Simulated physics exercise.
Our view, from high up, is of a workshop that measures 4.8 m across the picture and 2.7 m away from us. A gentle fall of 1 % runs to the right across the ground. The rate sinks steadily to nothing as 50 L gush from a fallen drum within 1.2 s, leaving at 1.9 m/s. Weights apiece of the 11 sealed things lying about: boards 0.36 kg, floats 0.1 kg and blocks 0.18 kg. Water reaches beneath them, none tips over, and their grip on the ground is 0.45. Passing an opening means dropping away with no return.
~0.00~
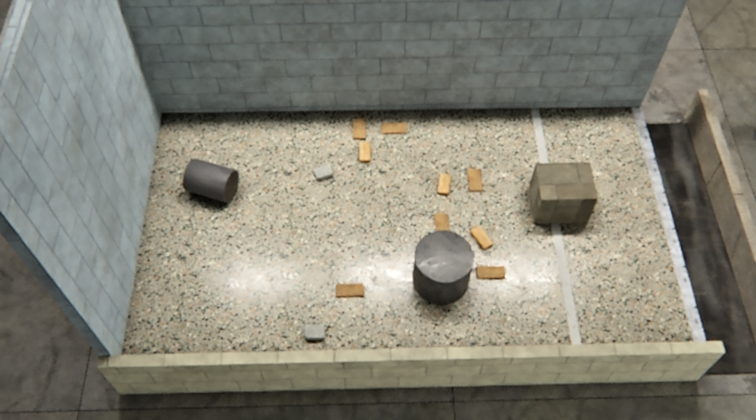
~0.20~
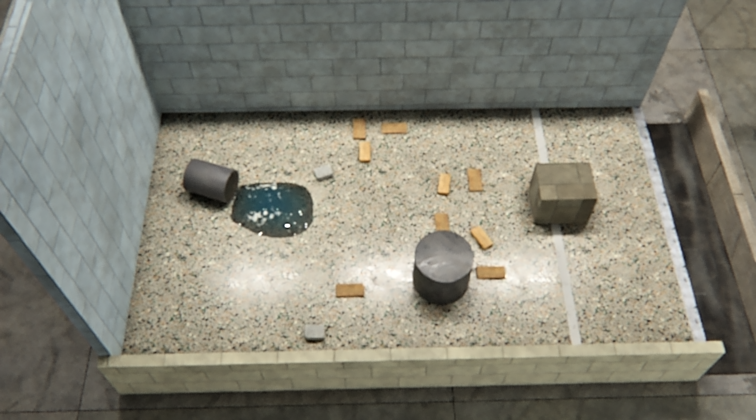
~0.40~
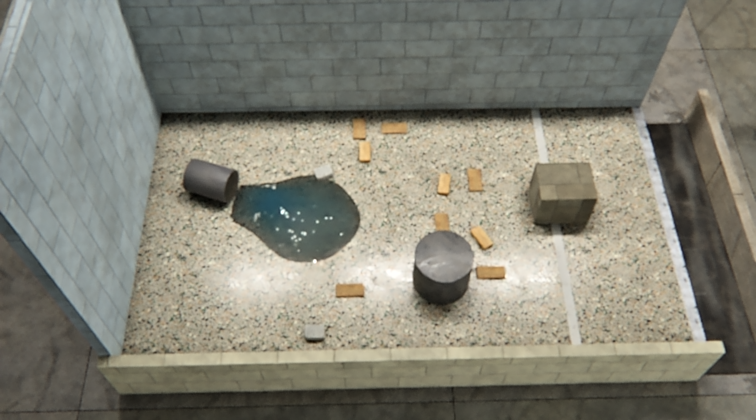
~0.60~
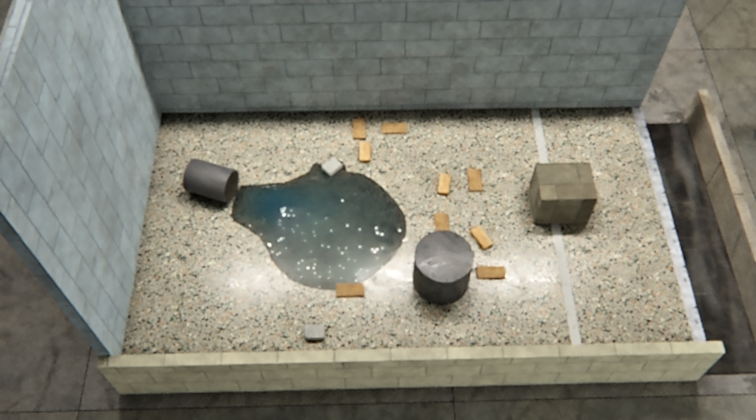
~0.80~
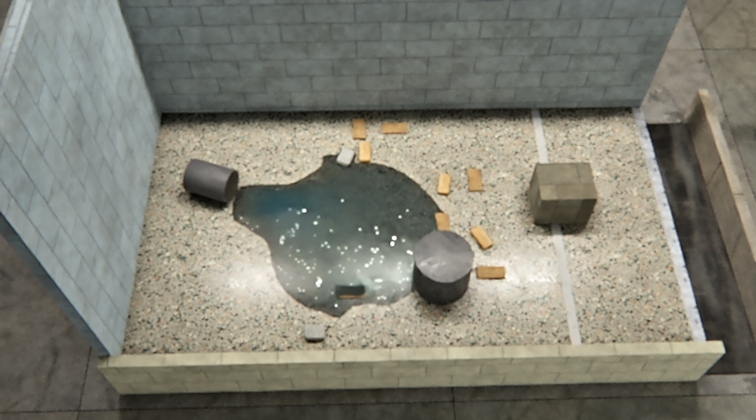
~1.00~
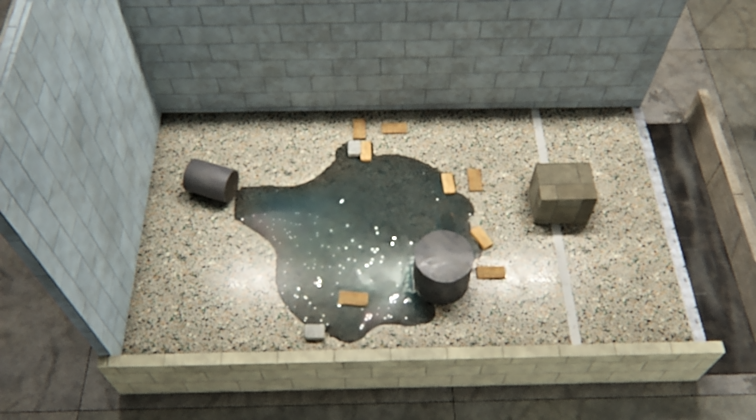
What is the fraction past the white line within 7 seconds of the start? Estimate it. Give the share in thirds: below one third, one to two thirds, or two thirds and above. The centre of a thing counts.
Mid-range.
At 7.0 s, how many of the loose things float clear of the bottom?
It comes to 0.
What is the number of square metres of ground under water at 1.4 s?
Somewhere about 3.5 m2, give or take.
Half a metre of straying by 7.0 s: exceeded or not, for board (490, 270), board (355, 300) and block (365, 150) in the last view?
Within the mark, beyond the mark, within the mark.
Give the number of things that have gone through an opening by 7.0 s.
It comes to 0.
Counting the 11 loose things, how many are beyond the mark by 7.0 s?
4.
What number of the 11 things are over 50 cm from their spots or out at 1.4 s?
I count 0.
After 1.4 s 0 of 11 are over the mark; 3 afloat.
After 3.1 s 4 of 11 are over the mark; 2 afloat.
After 4.9 s 4 of 11 are over the mark; 0 afloat.
After 7.0 s 4 of 11 are over the mark; 0 afloat.
